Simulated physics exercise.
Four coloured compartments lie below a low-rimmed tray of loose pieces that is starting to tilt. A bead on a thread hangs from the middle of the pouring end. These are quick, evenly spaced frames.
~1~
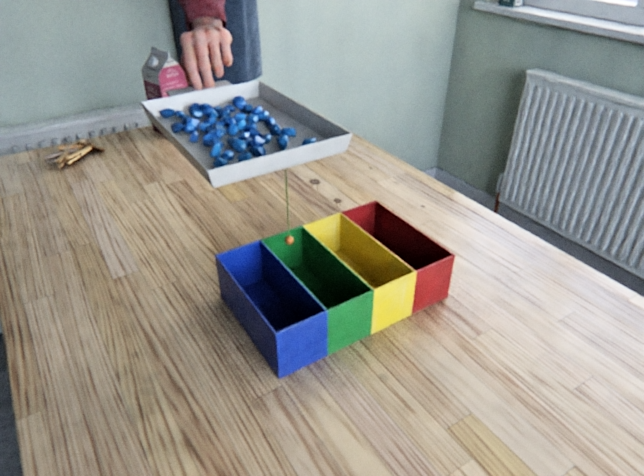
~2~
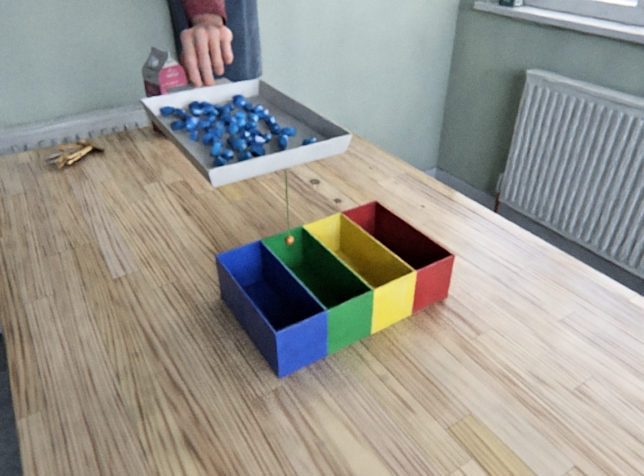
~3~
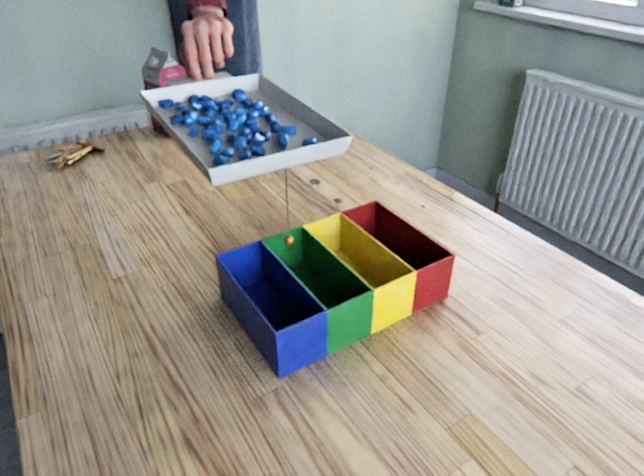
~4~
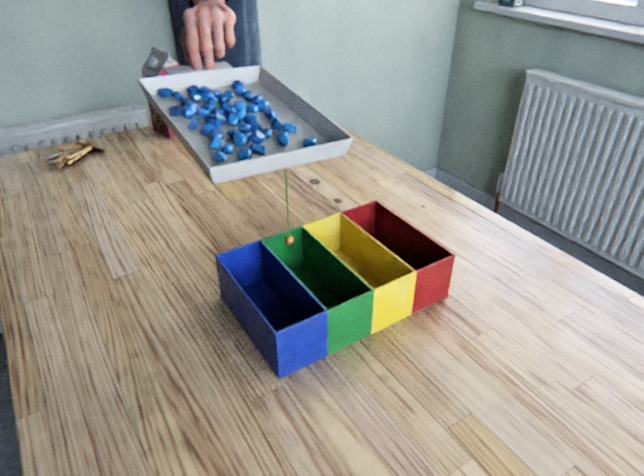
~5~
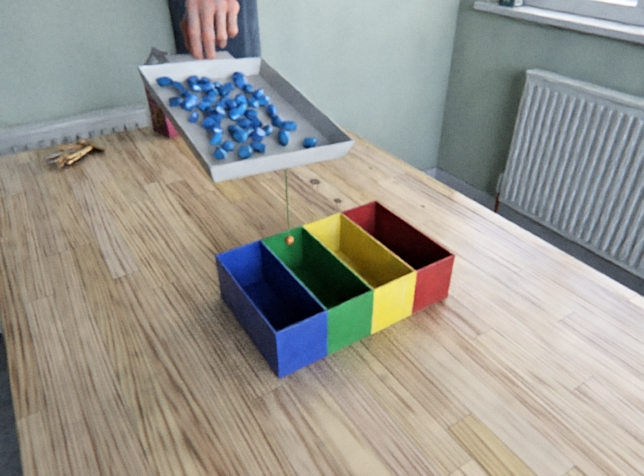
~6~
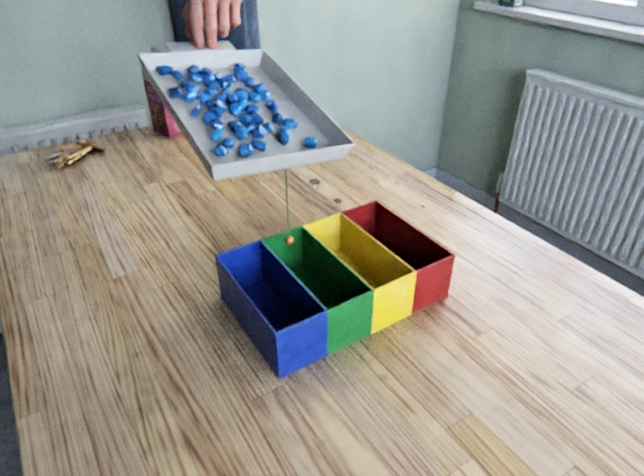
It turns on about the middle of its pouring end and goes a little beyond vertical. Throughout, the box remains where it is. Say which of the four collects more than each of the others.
The yellow one collects the most.
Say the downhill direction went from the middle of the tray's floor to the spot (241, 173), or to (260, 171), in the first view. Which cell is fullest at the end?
First try: Blue; second try: The blue cell.
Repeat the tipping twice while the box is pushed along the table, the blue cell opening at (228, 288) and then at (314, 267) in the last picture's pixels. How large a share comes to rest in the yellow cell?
Roughly 30 per cent, then roughly 20 per cent.
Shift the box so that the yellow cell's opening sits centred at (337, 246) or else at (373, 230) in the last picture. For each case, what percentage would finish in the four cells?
Result, in turn: 100 %, 100 %.
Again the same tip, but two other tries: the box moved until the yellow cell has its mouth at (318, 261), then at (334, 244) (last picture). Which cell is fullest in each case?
The red cell, then yellow.
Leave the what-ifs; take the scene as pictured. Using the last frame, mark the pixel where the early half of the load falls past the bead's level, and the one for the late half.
Initially about (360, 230); subsequently about (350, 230).
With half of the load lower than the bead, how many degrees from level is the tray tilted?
105° or so.
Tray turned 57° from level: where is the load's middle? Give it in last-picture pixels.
I'd put the middle close to (313, 137).
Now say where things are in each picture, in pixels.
Corners of the pouring end near (211, 167) and (346, 133), level; middle of the load near (231, 124), aquarium stones; bead on its thread near (289, 240); blue cell near (302, 340); green cell near (350, 319); yellow cell near (394, 299); red cell near (433, 281), in the first frame.
Corners of the pouring end near (212, 167) and (346, 133), level; middle of the load near (231, 123), in the second frame.
Corners of the pouring end near (212, 166) and (347, 135), tipped barely, lowest at the right corner; middle of the load near (231, 119), in the third frame.
Corners of the pouring end near (213, 165) and (348, 137), tipped a little, lowest at the right corner; middle of the load near (231, 113), in the fourth frame.
Corners of the pouring end near (214, 163) and (348, 139), tipped a little, lowest at the right corner; middle of the load near (231, 106), in the fifth frame.
Corners of the pouring end near (216, 162) and (349, 142), tipped clearly, lowest at the right corner; middle of the load near (232, 100); blue cell near (302, 340); green cell near (350, 319); yellow cell near (394, 299); red cell near (433, 281), in the sixth frame.
Shortly afterwards, tray tipped steeply; the whole lot on the tray.
Next, tray tipped right over; near two thirds on the tray; near a quarter in the yellow cell; a little in the red cell; only a few in the green cell; only a few falling or outside the box.
Some moments later, tray tipped past a quarter turn; the bulk in the yellow cell; a little in the red cell; a little in the green cell.
In the end, tray tipped past a quarter turn; the bulk in the yellow cell; a little in the red cell; a little in the green cell; none at all in the blue cell.
